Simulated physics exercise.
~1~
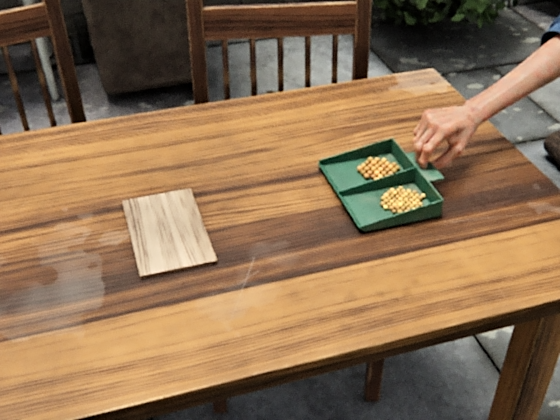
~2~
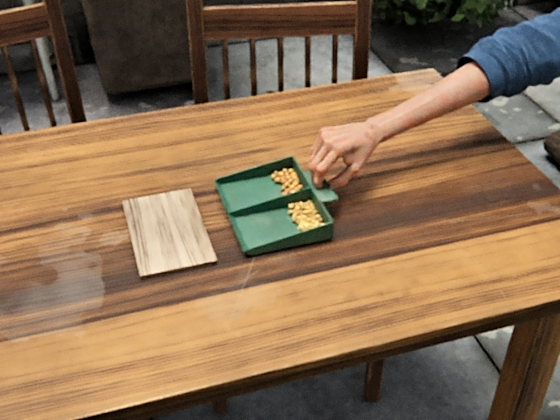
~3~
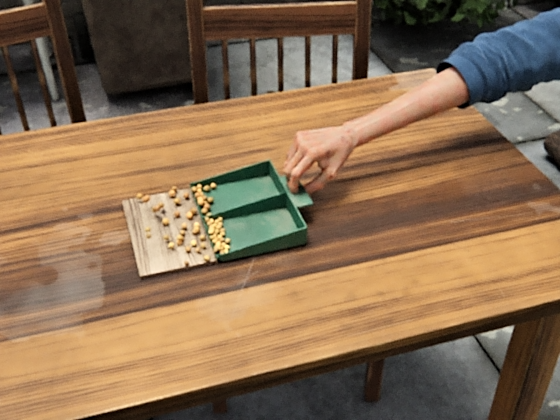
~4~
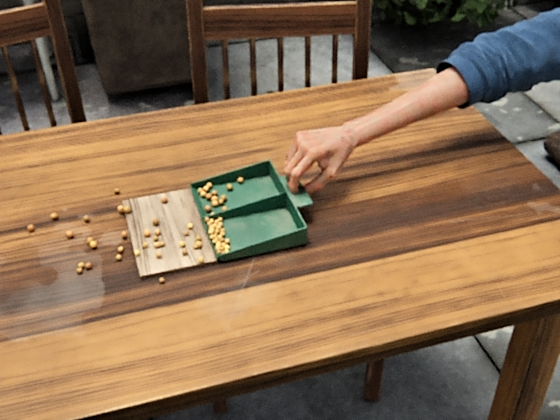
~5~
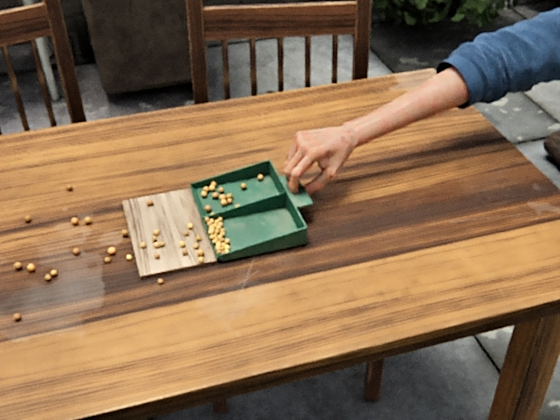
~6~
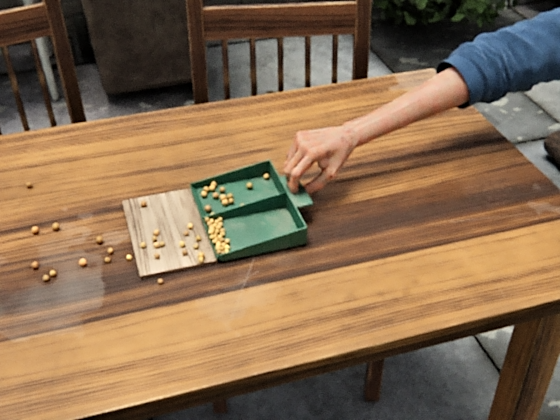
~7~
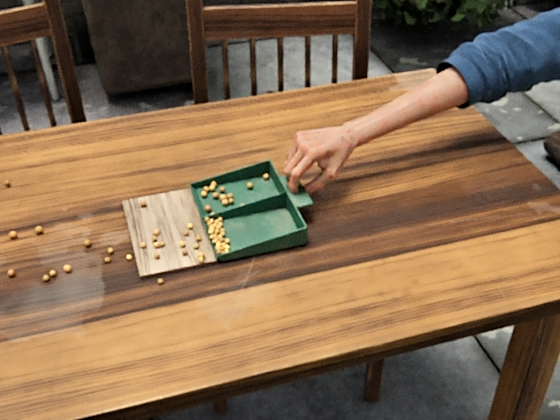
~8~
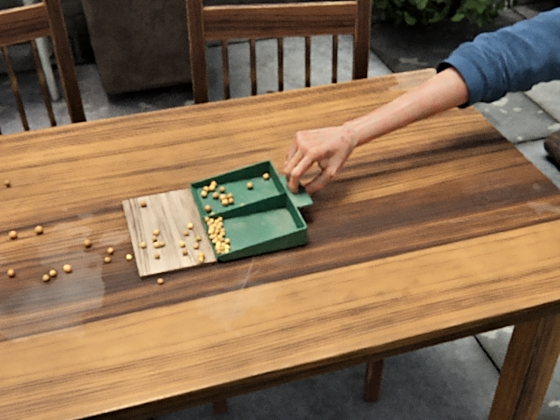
At the start, a hand holds the handle of a green two-part tray with a small heap of round, yellowish pieces in each part, on a wooden table to the right of a flat, pale board. The hand pushes the tray left, and both heaps stay inside as it slides. The tray then stops against the board's edge, and pieces from both parts spill over the front onto the board. Some roll on across the tabletop to the left. At the end, the hand still holds the tray against the unmoved board, with pieces scattered over board and table and others left inside.
